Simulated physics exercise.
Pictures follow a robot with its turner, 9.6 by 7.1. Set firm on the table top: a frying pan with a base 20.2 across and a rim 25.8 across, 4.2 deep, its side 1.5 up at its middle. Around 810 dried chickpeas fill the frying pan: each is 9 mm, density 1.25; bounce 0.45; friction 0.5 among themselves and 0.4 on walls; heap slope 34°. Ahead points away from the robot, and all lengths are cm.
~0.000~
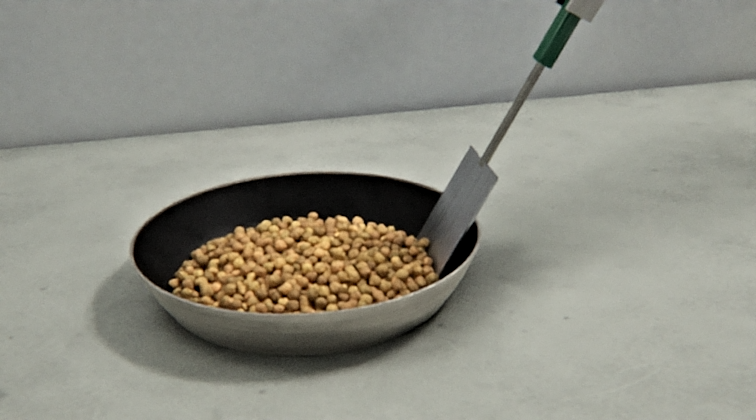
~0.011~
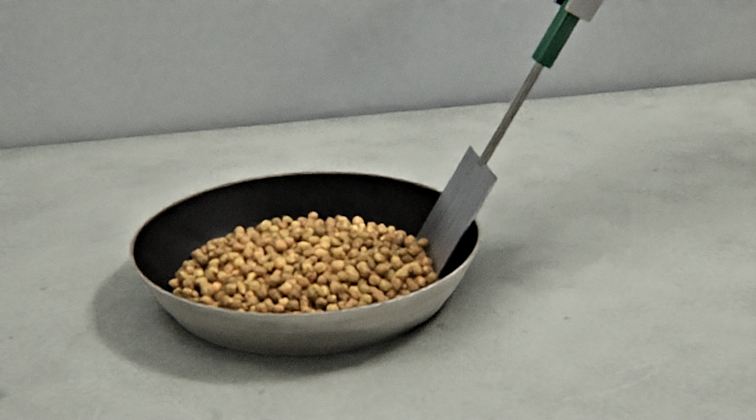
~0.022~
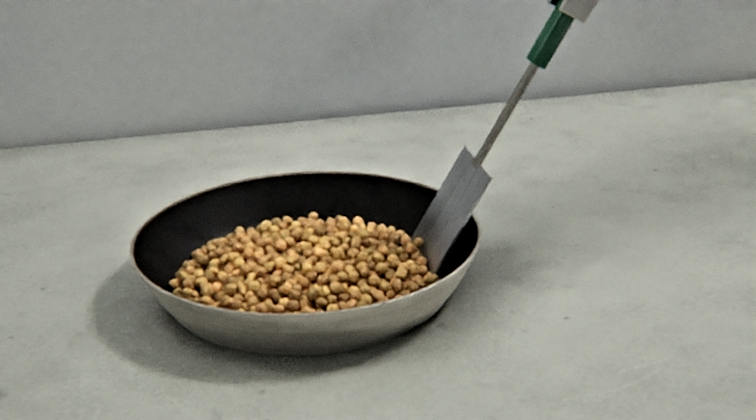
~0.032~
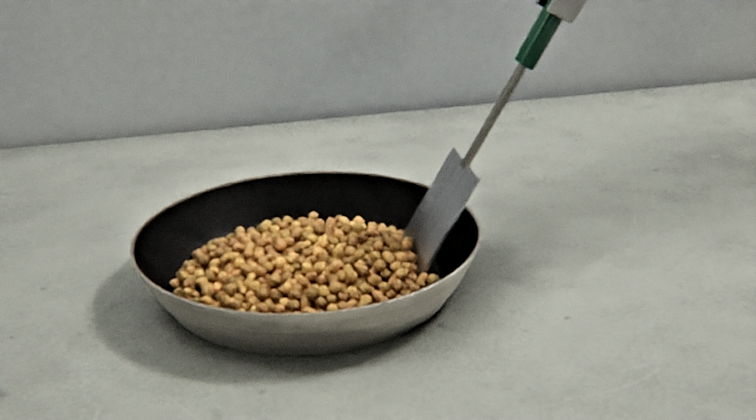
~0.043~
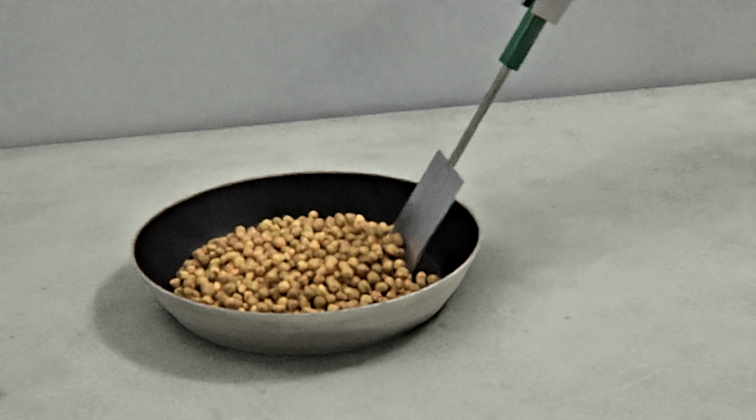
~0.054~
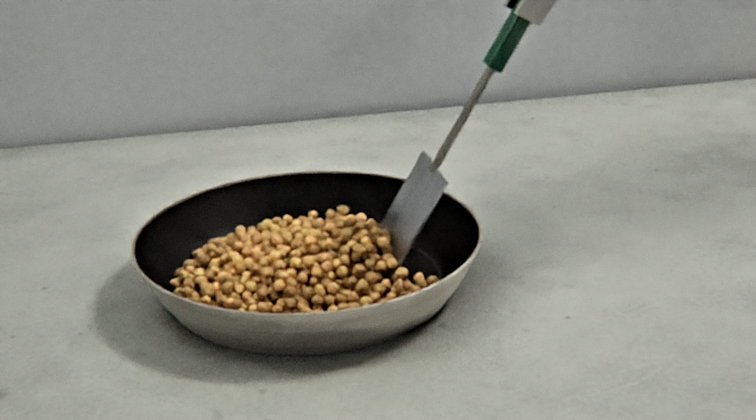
At the start, a robot's turner rests its blade against the right inner side of a frying pan heaped with dried chickpeas on a gray table top. The tilted turner then moves left, pushing into the heap, and the chickpeas beside the blade bunch up slightly while the pan stays still.
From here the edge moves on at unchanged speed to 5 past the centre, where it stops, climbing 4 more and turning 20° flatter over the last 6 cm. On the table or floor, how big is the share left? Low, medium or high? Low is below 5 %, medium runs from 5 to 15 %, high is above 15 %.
The share is medium, from 5 to 15 %.
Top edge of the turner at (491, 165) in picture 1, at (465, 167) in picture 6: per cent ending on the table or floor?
Some 0 percent ends up on the table or floor.
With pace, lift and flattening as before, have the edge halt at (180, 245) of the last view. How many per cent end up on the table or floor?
The share ending on the table or floor is about 15 per cent.
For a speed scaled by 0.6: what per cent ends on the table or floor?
Near 0 in a hundred.
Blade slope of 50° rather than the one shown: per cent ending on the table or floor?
It would then be close to 10 %.
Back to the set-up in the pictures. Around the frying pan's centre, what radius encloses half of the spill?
Looks like roughly 44 centimetres to me.
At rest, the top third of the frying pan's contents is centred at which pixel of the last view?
I'd say around pixel (215, 270).
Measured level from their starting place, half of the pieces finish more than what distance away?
Level distance of around 3 cm.
After 0.08 s, sloping 59°, highest piece 6 above the table; 812 in the frying pan.
After 0.11 s, sloping 52°, highest piece 7 above the table; 812 in the frying pan.
After 0.32 s, sloping 39°, highest piece 5 above the table; 741 in the frying pan, 64 on the table or floor, 7 on the blade or in flight.
After 1.37 s, sloping 39°, highest piece 4 above the table; 741 in the frying pan, 71 on the table or floor.
At rest, 741 in the frying pan, 71 on the table or floor. That is 9 % on the table or floor.
